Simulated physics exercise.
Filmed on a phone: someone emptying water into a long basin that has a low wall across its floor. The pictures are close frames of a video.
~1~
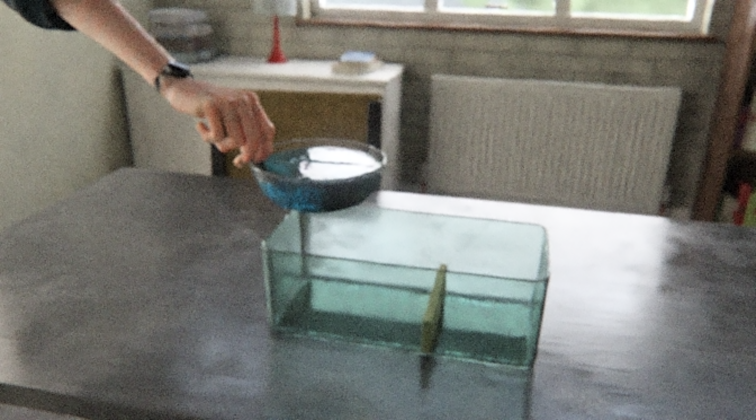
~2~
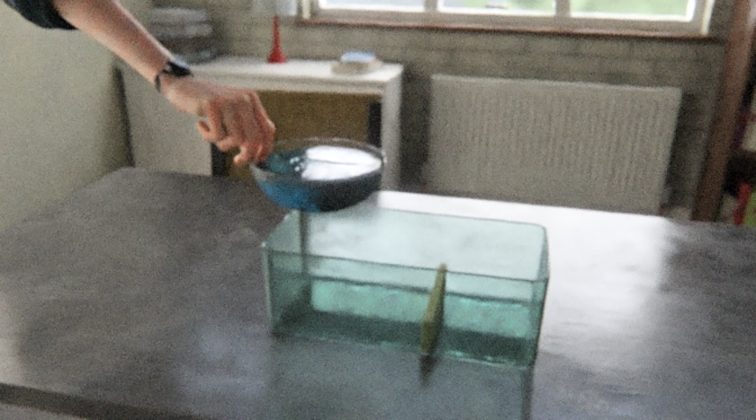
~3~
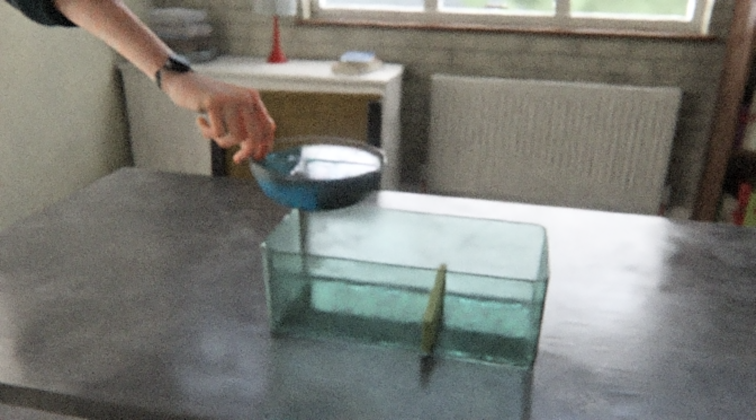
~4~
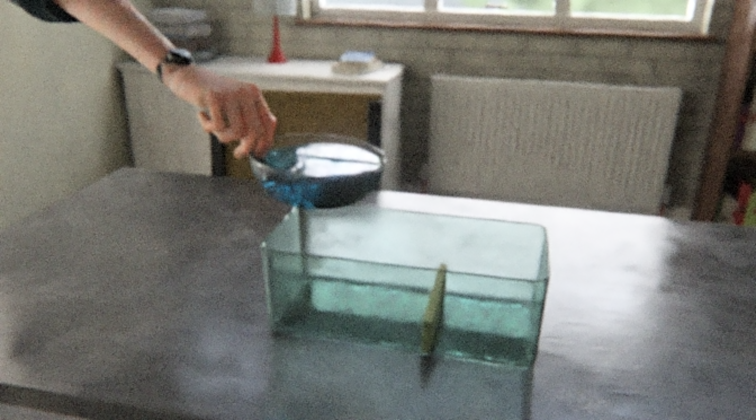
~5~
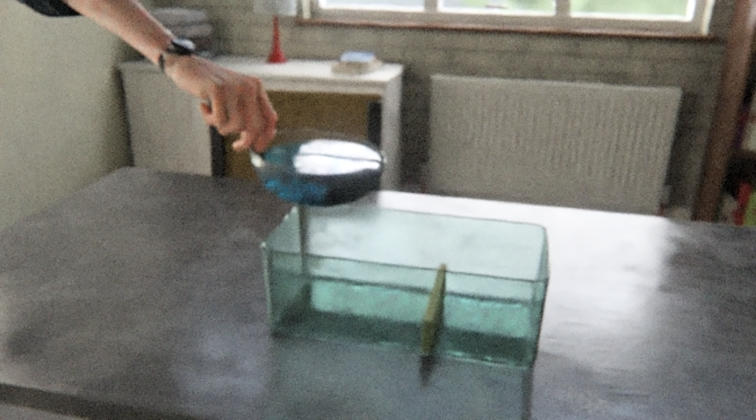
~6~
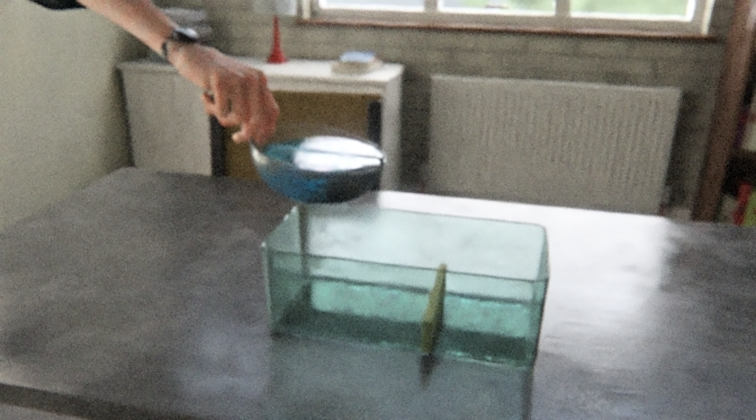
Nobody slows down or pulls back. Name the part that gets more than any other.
Most lies in the right part.
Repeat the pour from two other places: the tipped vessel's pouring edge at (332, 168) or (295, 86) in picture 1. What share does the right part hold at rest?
Roughly 5 per cent, and 10 per cent.
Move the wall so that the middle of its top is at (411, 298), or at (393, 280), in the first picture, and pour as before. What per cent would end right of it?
Near 90 % and 95 %.
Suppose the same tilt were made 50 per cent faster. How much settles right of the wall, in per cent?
About 80 per cent.
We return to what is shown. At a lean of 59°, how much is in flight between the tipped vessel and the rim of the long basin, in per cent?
Some 35 per cent.
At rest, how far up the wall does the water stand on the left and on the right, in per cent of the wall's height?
Near 10 on the left, 70 on the right.
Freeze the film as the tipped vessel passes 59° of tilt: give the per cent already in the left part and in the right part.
Near 10 on the left, 20 on the right.
A moment on, the tilt is 59° and 34 per cent is still to pour, 11 is left of the wall and 19 right of it.
Next, the tilt is 94° and 1 per cent is still to pour, 17 is left of the wall and 78 right of it.
Then the tilt is 106° and 0 per cent is still to pour, 19 is left of the wall and 81 right of it.
Later the tilt is 106° and 0 per cent is still to pour, 19 is left of the wall and 81 right of it.
At rest 19 per cent lies left of the wall, 81 right of it and 0 outside.
